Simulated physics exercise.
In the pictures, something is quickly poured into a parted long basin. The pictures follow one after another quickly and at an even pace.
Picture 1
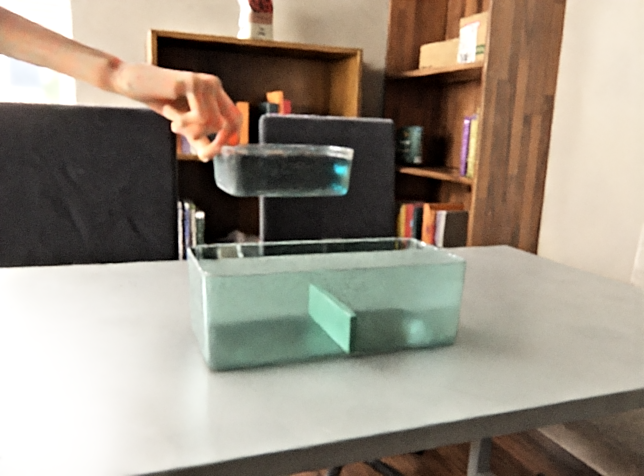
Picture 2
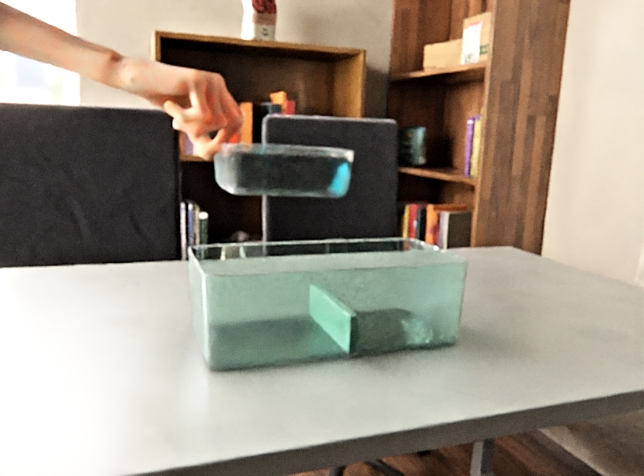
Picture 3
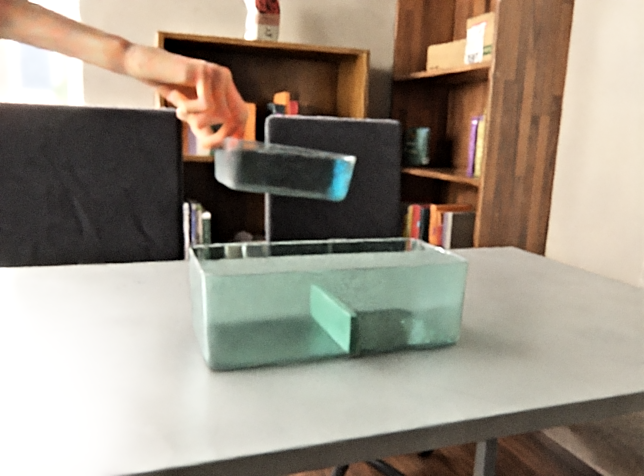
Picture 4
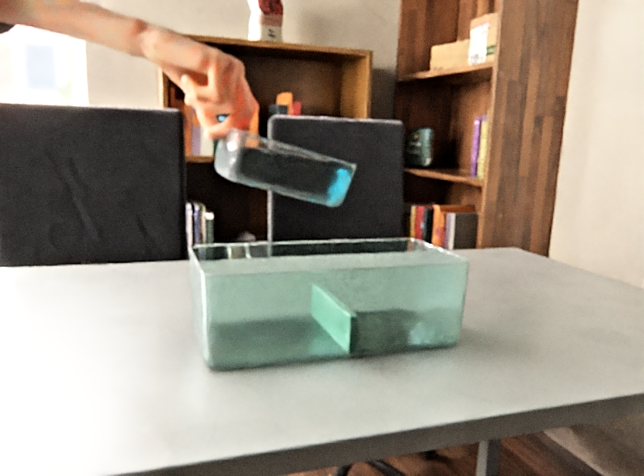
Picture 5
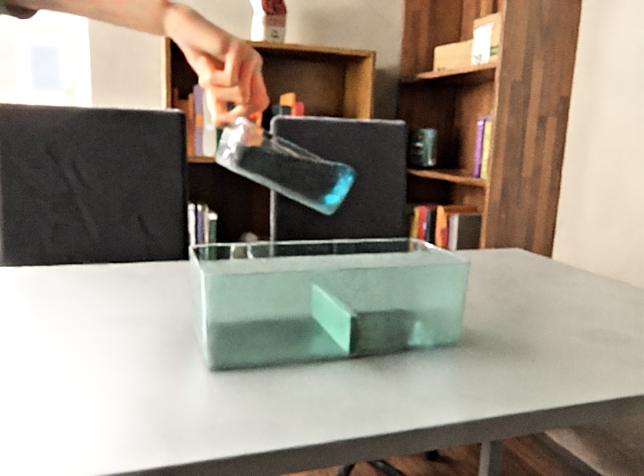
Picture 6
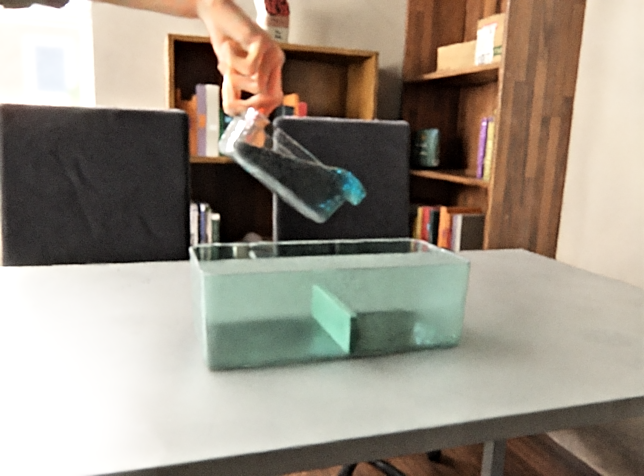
To begin with, a hand holds a small clear container of liquid almost level above a long, greenish basin with a low divider, on a grey table. The hand tilts it down to the right, slightly at first, then steeply, and bluish liquid starts coming over its lower right rim.
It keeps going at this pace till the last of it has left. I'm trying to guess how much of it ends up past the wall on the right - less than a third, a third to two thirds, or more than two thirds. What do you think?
The share right of the wall does go past two thirds.
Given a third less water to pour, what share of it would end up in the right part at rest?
About 85 in a hundred.
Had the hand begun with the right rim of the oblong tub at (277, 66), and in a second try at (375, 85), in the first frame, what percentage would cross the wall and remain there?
Try one: 35 %; try two: 80 %.
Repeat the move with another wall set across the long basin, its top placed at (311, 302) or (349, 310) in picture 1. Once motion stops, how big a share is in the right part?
With the first placement it is 85 %, with the second 55 %.
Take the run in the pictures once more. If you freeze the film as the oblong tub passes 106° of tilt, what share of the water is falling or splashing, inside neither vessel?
I'd say some 10 per cent.
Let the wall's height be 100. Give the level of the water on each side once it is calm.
About 10 per cent on the left and 50 per cent on the right.
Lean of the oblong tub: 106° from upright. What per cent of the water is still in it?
Near 5 percent is still in there.
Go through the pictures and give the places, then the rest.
In the first frame, it leans 0°; its right rim is at (340, 150); the water meets the walls at (220, 153) and (337, 155); the long basin's rim runs from (195, 262) to (438, 250); the wall's top is at (331, 299).
In the second frame, it leans 2°; its right rim is at (342, 152); the water meets the walls at (220, 152) and (338, 156).
In the third frame, it leans 6°; its right rim is at (343, 157); the water meets the walls at (222, 149) and (339, 158).
In the fourth frame, it leans 14°; its right rim is at (344, 165); the water meets the walls at (224, 147) and (341, 161).
In the fifth frame, it leans 25°; its right rim is at (343, 177); the water meets the walls at (225, 146) and (337, 170); 5 per cent is over the edge.
In the sixth frame, it leans 37°; its right rim is at (340, 189); the water meets the walls at (226, 141) and (324, 170); 14 per cent is over the edge.
A moment on, the oblong tub is tipped right over and 3 per cent is still to pour, 5 is left of the wall and 84 right of it.
Next, the oblong tub is tipped right over and 0 per cent is still to pour, 13 is left of the wall and 81 right of it.
Then the oblong tub is tipped right over and 0 per cent is still to pour, 15 is left of the wall and 83 right of it.
Later the oblong tub is tipped right over and 0 per cent is still to pour, 16 is left of the wall and 82 right of it.
At rest 16 per cent lies left of the wall, 82 right of it and 2 outside.
